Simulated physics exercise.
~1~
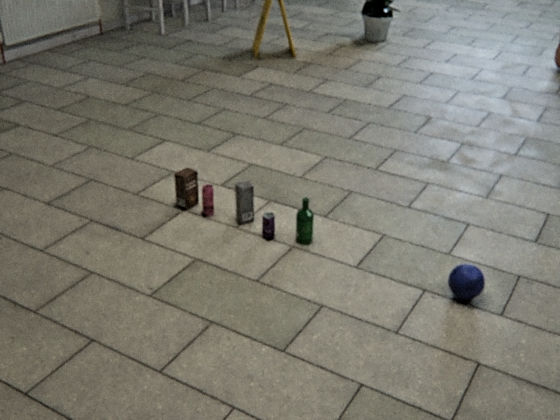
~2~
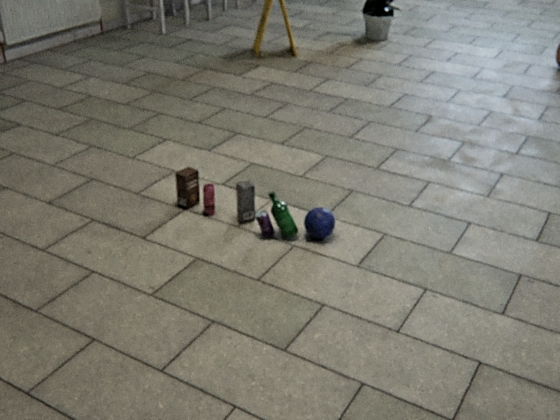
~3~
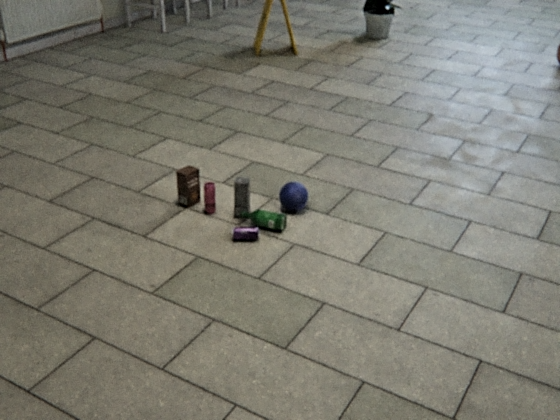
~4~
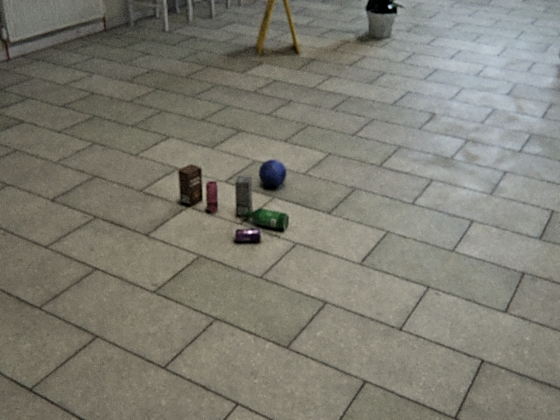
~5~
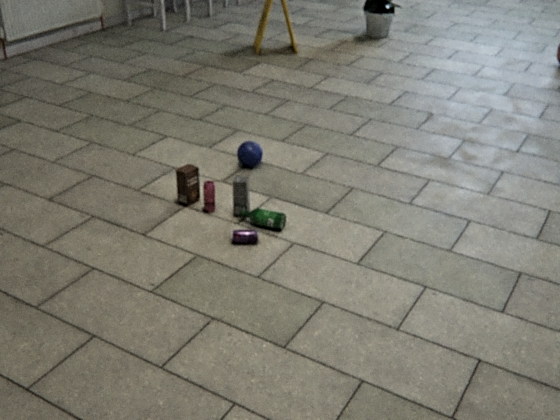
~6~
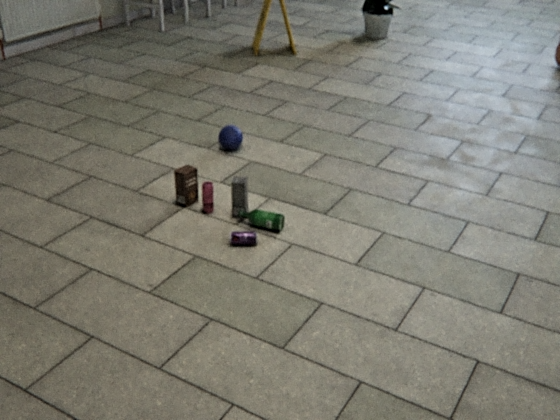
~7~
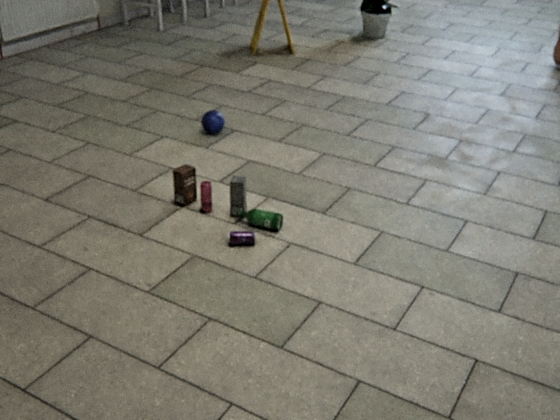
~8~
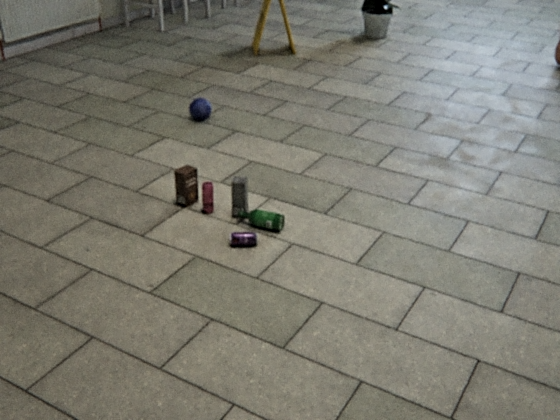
At first, a blue ball sits to the right of five upright objects on a tiled floor, among them a brown carton, a pink can, a grey carton, a small purple can and a green bottle. The ball rolls left and reaches the green bottle, which tilts along with the purple can. Both then topple onto their sides, while the ball veers up and to the left behind the group. It keeps rolling away across the tiles. By the end, the bottle and purple can lie on the floor, the other three objects still stand, and the ball is farther back.
